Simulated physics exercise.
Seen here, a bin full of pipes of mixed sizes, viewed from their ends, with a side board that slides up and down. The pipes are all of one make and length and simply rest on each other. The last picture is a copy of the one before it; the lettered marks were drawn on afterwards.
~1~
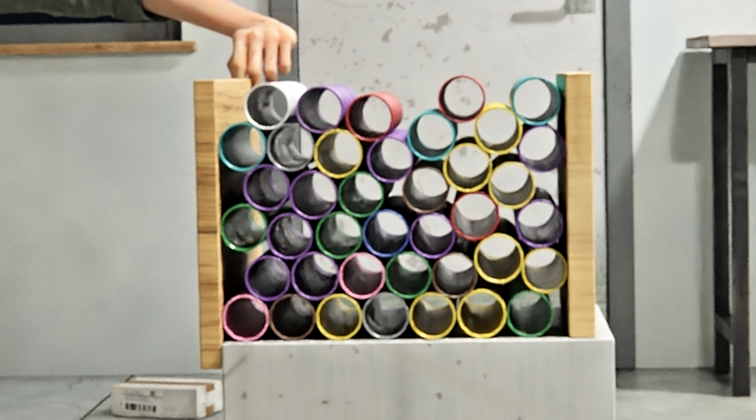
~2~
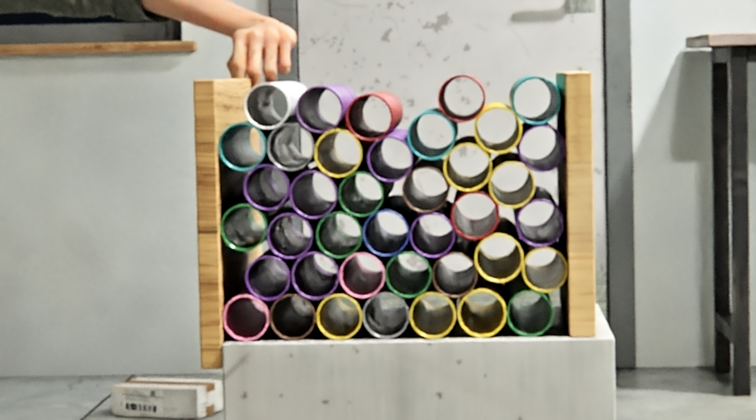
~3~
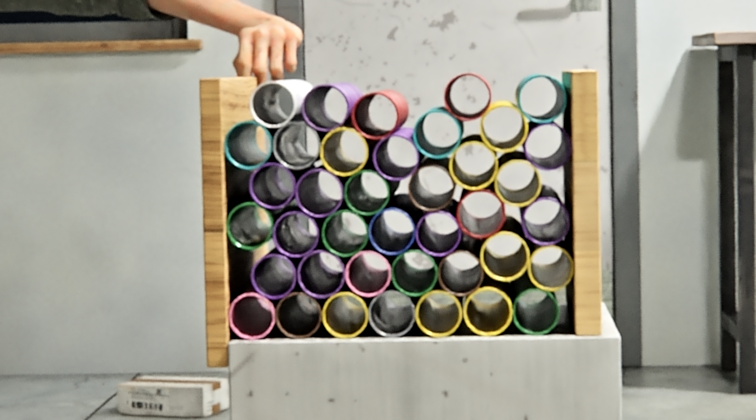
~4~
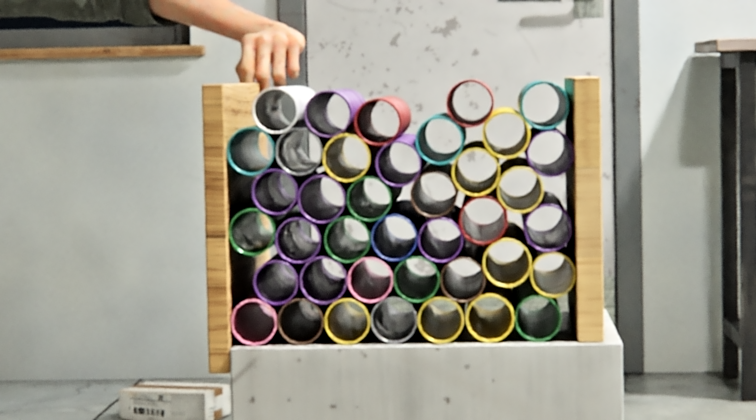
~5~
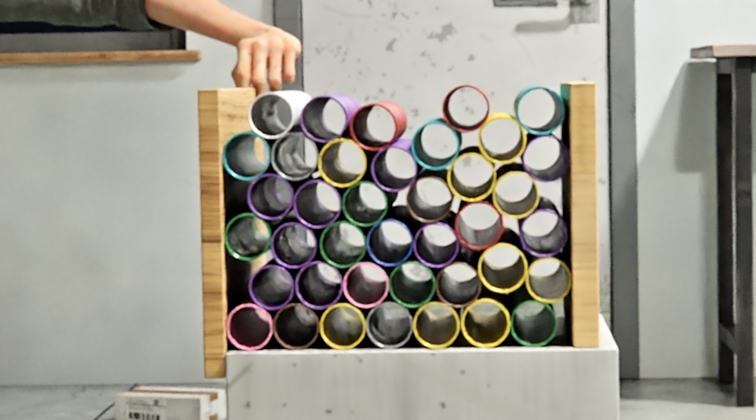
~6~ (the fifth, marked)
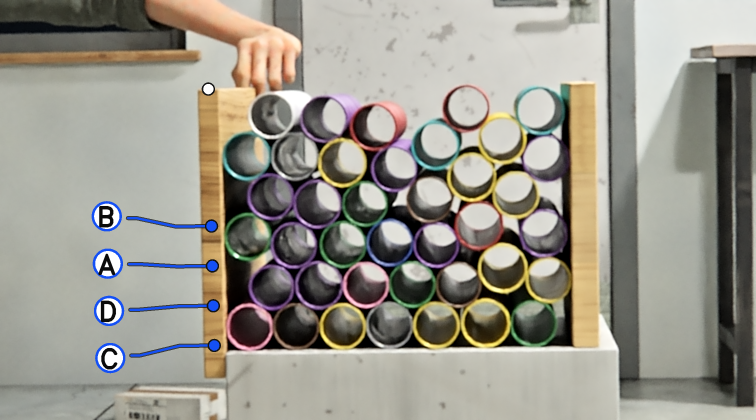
In a room with a grey door behind, a hand rests at the top left of a stack of colourful-rimmed pipes between wooden boards, and the view shifts slightly while the hand and pipes stay almost still.
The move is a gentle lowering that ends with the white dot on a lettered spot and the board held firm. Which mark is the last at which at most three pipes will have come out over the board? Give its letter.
Down to A.
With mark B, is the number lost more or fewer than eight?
At B, fewer than eight.
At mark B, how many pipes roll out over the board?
The count is two.
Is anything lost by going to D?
Yes.
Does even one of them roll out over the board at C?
At C: Yes.
On the marked copy, A at (212, 266); B at (211, 226); C at (214, 345); D at (213, 306); the white dot at (208, 89).
Taking A. A third of the way, top of the board (222, 168).
Two thirds of the way, top of the board (224, 259).
When it is over, top of the board (225, 265), two out over the board.
As for the rest, B two out over the board; C more than three out over the board; D more than three out over the board.
